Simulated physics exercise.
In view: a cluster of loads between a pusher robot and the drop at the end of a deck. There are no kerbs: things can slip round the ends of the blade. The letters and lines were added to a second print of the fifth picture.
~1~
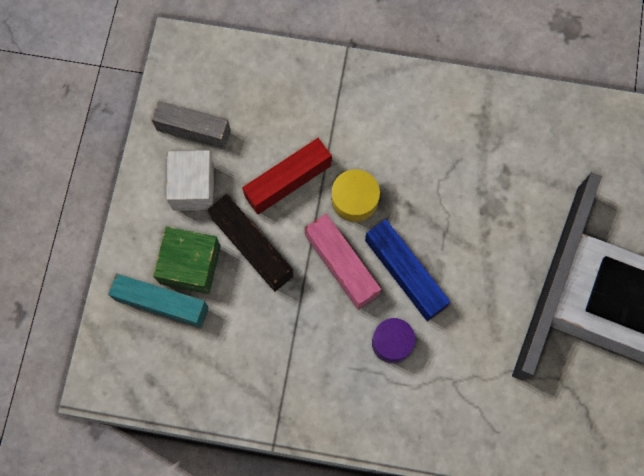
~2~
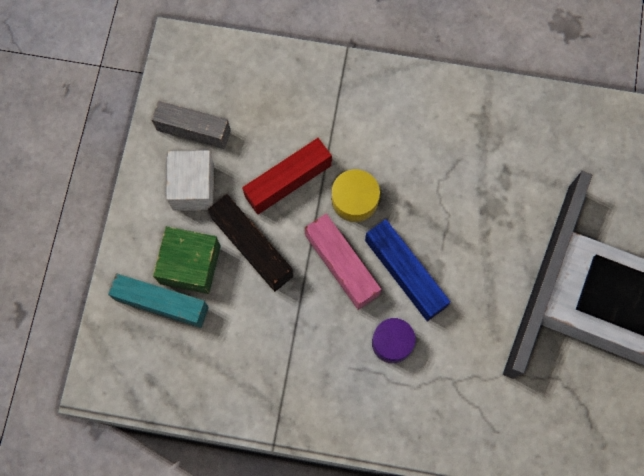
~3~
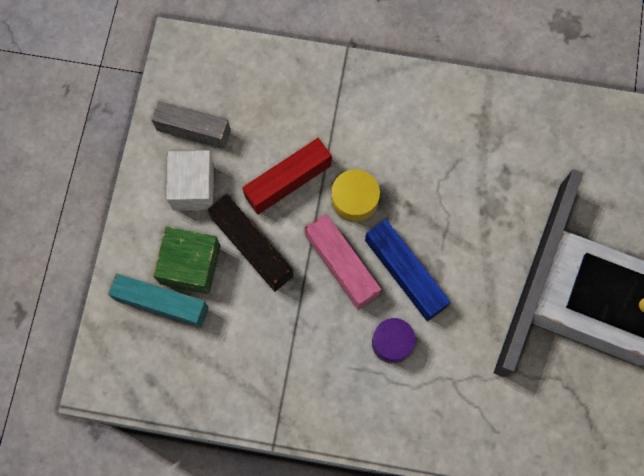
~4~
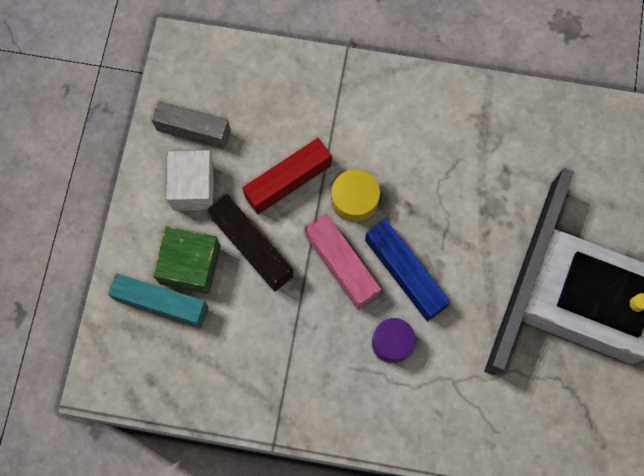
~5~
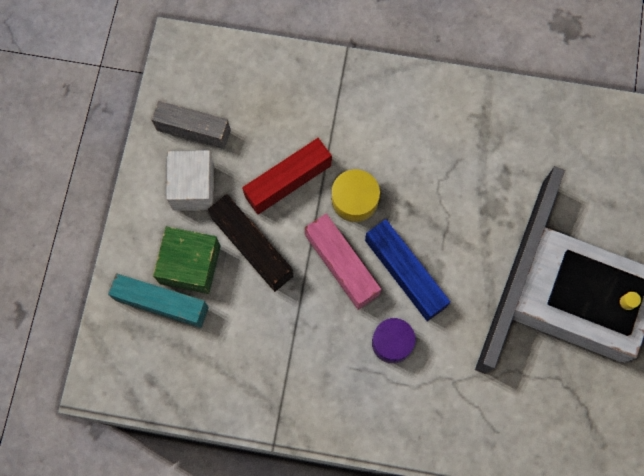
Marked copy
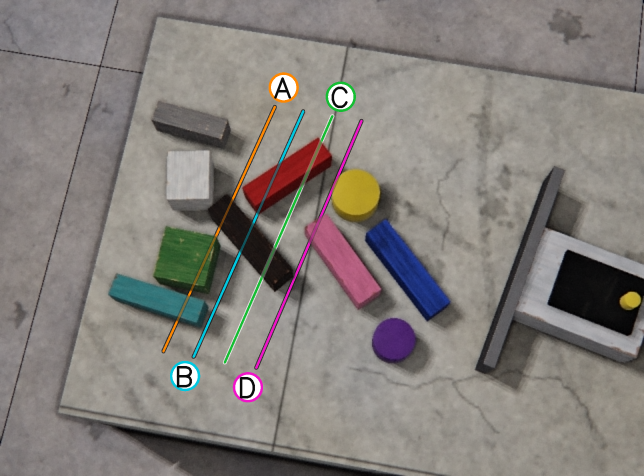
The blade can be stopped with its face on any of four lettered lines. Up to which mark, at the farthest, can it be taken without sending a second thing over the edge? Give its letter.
Line A.
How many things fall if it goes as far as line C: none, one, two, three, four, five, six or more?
In all, none.
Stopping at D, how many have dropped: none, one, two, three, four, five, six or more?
In all, none.
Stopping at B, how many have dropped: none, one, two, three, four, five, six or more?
In all, none.
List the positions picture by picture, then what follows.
The first frame shows yellow canister (356, 196); white crate (191, 182); blue stick (407, 270).
The second frame shows robot (620, 294); red stick (288, 176).
The third frame shows robot (611, 293); turquoise bar (159, 301).
The fourth frame shows robot (601, 291); black bar (251, 243).
The fifth frame shows robot (591, 289); grey bar (191, 125); yellow canister (356, 196); white crate (191, 182).
On the marked copy, A at (221, 225); B at (250, 230); C at (280, 235); D at (311, 240).
Following A. Soon after the start, robot (480, 270); purple canister (354, 328); yellow canister (350, 180).
Later, robot (368, 251); white crate (168, 152); grey bar (192, 120).
In the end, robot (283, 237); green crate (96, 245); turquoise bar (95, 300); none fallen.
As for the rest, B is within the limit but short; C is within the limit but short; D is within the limit but short.
